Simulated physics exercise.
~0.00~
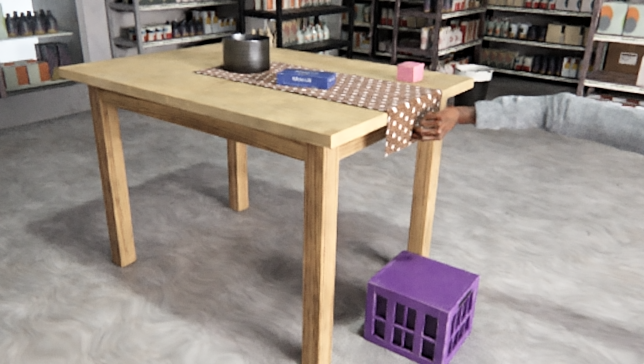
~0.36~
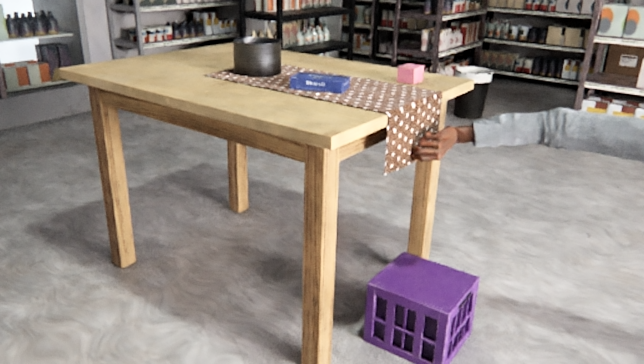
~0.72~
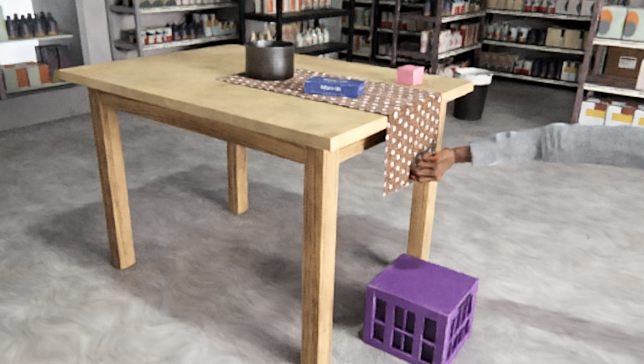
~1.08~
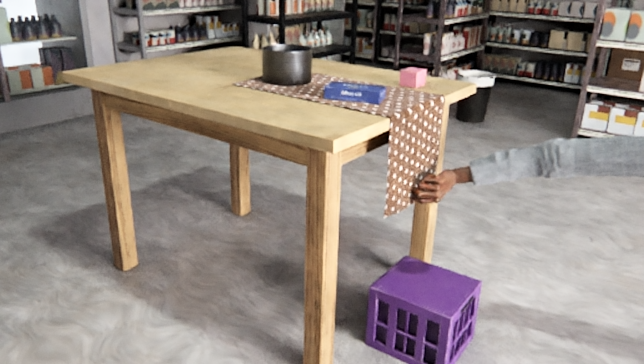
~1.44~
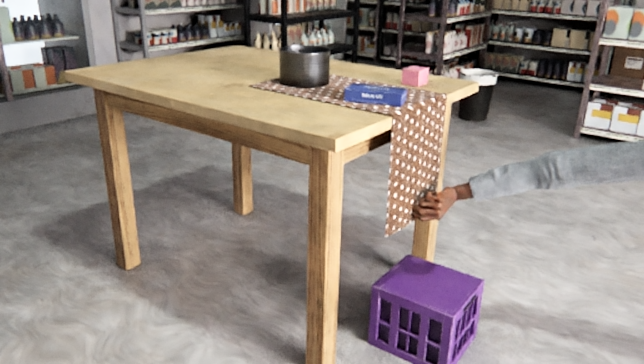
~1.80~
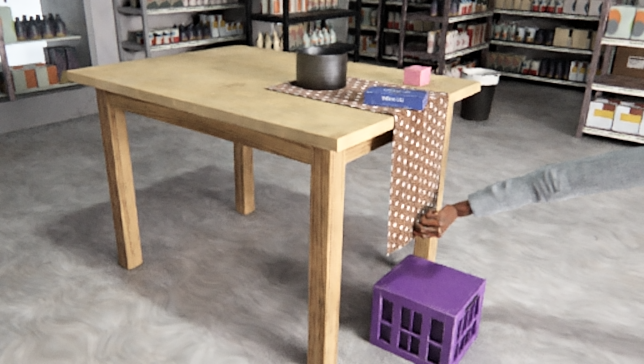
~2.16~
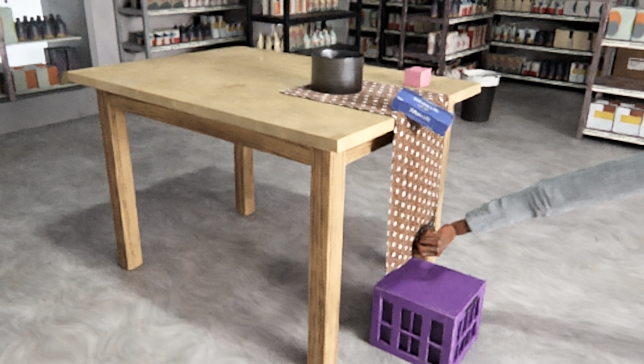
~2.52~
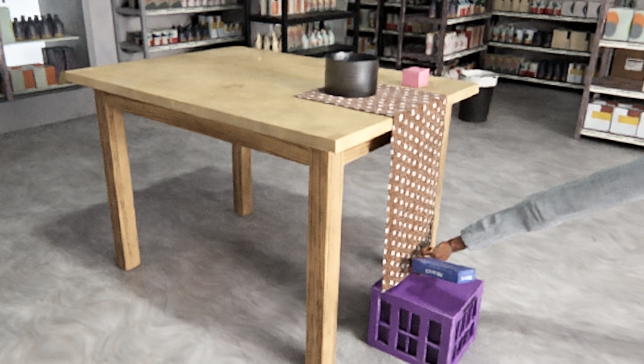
At the start, a brown dotted runner lies across a wooden table with a dark pot, a blue packet and a pink block near it, while a hand grips its hanging end above a purple crate. The hand pulls the end steadily down, and the pot and packet ride to the right with the cloth. The pink block stays where it is. As the hem nears the crate, the packet tips over the table's edge. It drops and ends up on the crate beside the hand, with the hem down at the crate and the pot and block still on the table.
